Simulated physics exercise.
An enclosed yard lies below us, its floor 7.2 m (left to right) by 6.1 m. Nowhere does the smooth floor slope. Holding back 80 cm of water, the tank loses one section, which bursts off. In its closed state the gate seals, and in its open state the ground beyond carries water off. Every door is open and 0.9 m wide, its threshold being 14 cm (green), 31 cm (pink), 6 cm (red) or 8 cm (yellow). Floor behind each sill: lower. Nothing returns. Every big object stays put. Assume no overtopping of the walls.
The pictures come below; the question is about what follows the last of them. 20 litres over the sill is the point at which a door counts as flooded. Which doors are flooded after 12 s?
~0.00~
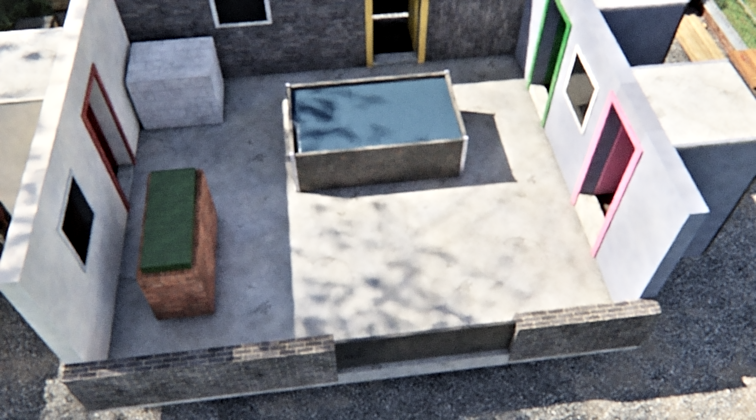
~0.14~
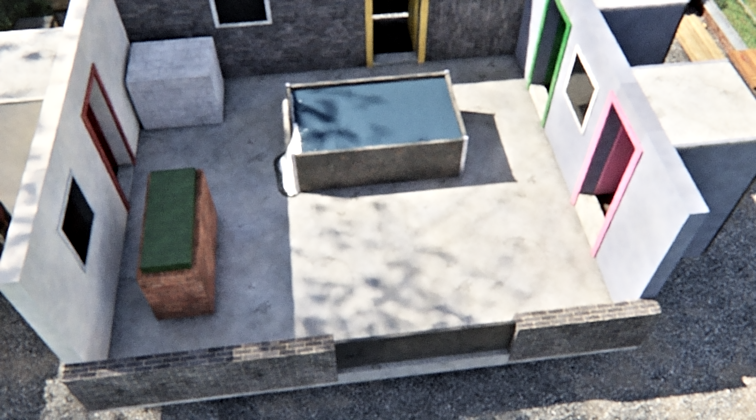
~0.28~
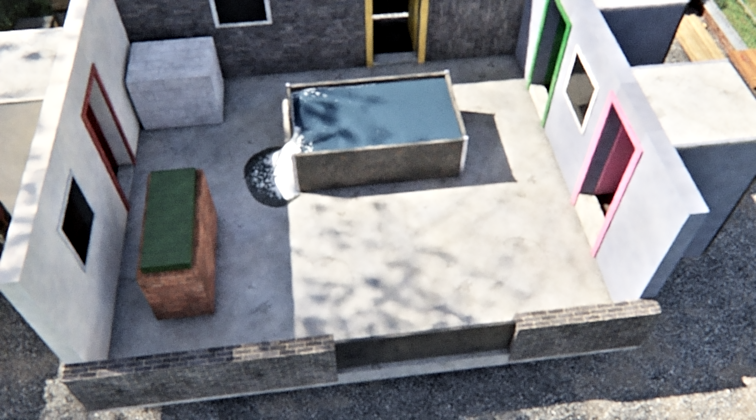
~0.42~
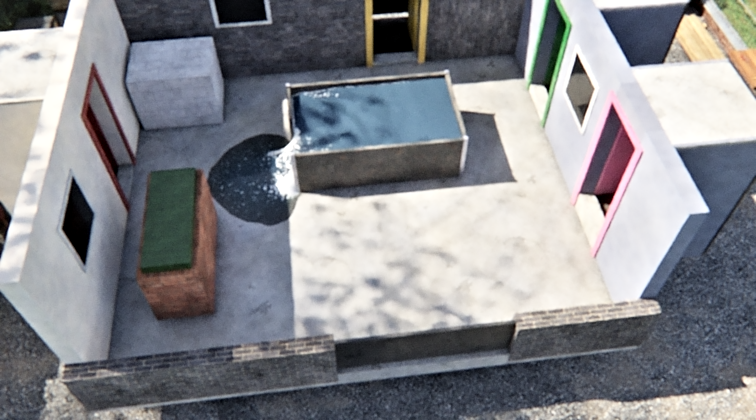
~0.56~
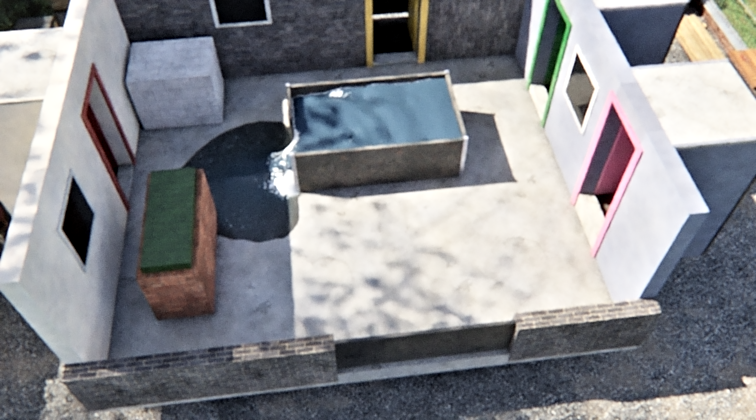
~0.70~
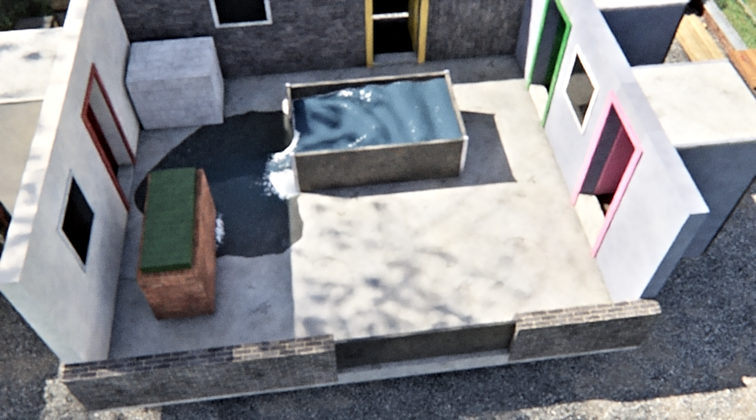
Door by door: The green door is not flooded; the pink door is not flooded; the red door is flooded; the yellow door is not flooded.
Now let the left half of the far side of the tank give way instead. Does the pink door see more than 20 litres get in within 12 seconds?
Then: Pink short of it.
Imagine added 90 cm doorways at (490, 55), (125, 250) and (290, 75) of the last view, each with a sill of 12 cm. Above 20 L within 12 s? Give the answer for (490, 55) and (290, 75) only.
Taking them in order, the first gets too little and the second too little.
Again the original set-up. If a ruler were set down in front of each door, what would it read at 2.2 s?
Green 0 cm, pink 0 cm, red 30 cm, yellow 0 cm.
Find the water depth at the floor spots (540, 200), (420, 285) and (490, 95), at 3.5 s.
0, 1, 0 cm.
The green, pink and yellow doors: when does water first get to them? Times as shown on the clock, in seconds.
Times: Green 8.0 seconds, pink 6.0 seconds, yellow 5.0 seconds.
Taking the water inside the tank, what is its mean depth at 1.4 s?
The mean depth is some 60 cm.
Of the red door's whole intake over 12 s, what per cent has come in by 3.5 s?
I'd say close to 55 percent.
After 1.4 s water covers 20 % of the floor and is deepest (46 cm) near (294, 176); green door not reached, pink door not reached, red door 18 cm at the sill, 54 L in, yellow door not reached.
After 2.2 s water covers 30 % of the floor and is deepest (40 cm) near (294, 176); green door not reached, pink door not reached, red door 30 cm at the sill, 204 L in, yellow door not reached.
After 3.5 s water covers 40 % of the floor and is deepest (30 cm) near (128, 217); green door not reached, pink door not reached, red door 25 cm at the sill, 431 L in, yellow door not reached.
After 7.0 s water covers 80 % of the floor and is deepest (17 cm) near (294, 176); green door not reached, pink door 4 cm at the sill, 0 L in, red door 15 cm at the sill, 671 L in, yellow door 4 cm at the sill, 0 L in.
After 12.0 s water covers 95 % of the floor and is deepest (11 cm) near (436, 71); green door 8 cm at the sill, 0 L in, pink door 7 cm at the sill, 0 L in, red door 10 cm at the sill, 785 L in, yellow door 4 cm at the sill, 0 L in.
